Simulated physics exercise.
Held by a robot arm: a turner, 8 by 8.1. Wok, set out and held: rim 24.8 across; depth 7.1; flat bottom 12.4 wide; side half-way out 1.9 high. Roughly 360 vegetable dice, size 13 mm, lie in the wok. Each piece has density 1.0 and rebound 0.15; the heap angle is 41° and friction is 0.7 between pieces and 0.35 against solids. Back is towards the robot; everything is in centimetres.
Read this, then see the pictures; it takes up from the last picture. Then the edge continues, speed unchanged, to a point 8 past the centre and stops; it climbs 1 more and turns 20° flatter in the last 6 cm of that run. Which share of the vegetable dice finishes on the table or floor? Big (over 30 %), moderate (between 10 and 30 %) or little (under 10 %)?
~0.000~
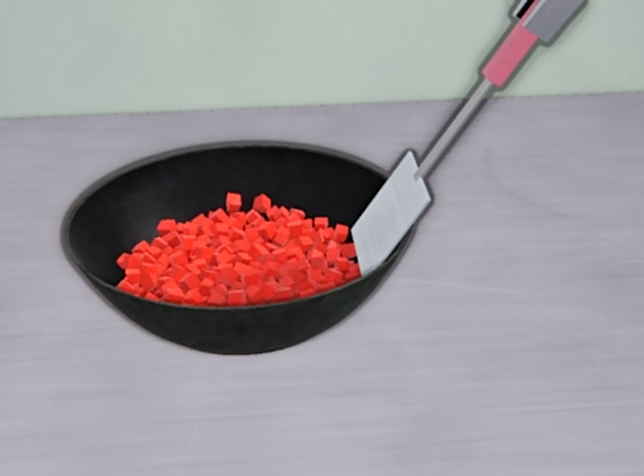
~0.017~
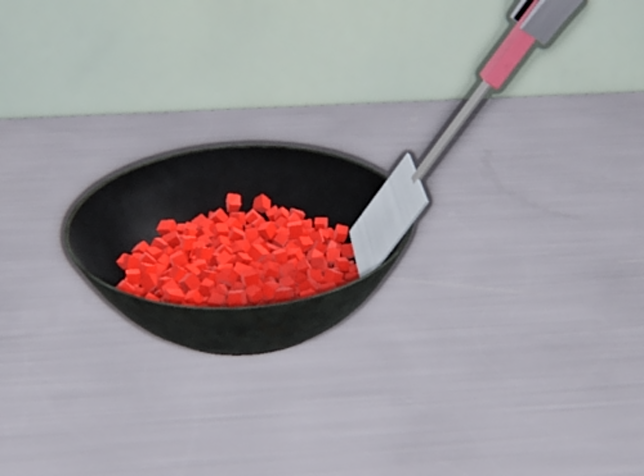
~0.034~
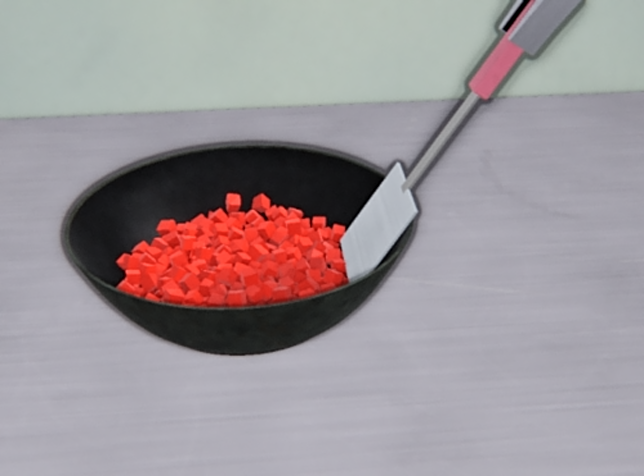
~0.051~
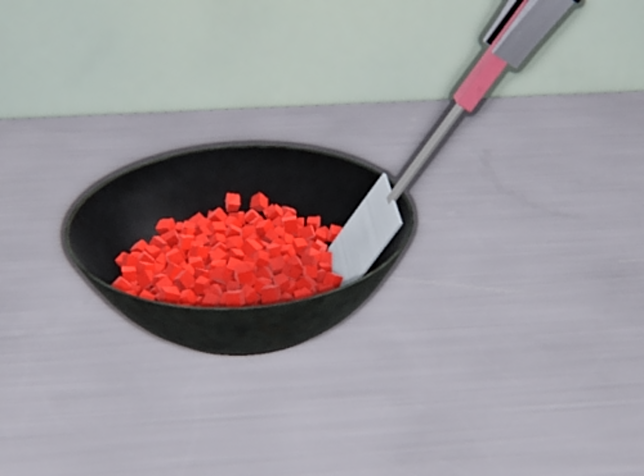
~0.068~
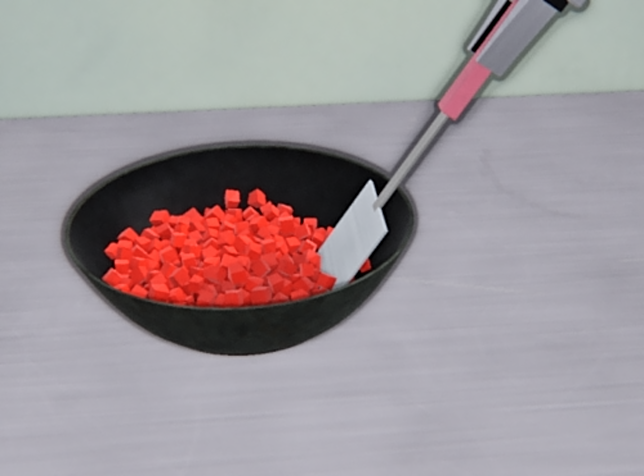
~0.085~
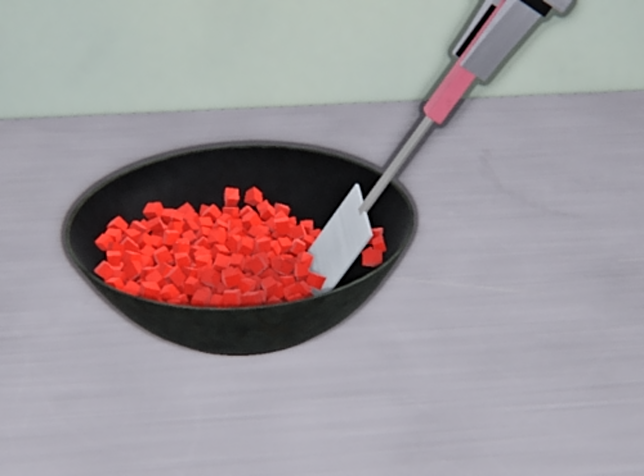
The share is moderate.
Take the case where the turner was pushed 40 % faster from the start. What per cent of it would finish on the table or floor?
Then around 40 percent would finish on the table or floor.
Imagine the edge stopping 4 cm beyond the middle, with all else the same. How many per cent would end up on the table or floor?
Result: Approx. 5 %.
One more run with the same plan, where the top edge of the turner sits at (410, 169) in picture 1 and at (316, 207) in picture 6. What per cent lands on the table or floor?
It works out to about 45 %, more or less.
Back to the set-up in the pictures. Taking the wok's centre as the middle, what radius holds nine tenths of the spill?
That distance is around 25 cm.
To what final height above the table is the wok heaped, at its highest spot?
It reaches roughly 9.0 cm.
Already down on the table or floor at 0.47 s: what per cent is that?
Share at that moment: Roughly 15 %.
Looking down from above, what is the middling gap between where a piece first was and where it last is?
The figure is about 7 cm.
By 0.16 s, sloping 56°, highest piece 12 above the table; 360 in the wok, 4 on the blade or in flight.
By 0.23 s, sloping 48°, highest piece 15 above the table; 355 in the wok, 9 on the blade or in flight.
By 0.47 s, sloping 36°, highest piece 9 above the table; 292 in the wok, 55 on the table or floor, 17 on the blade or in flight.
By 1.52 s, sloping 36°, highest piece 9 above the table; 291 in the wok, 73 on the table or floor.
Final count, 291 in the wok, 73 on the table or floor. That is 20 % on the table or floor.
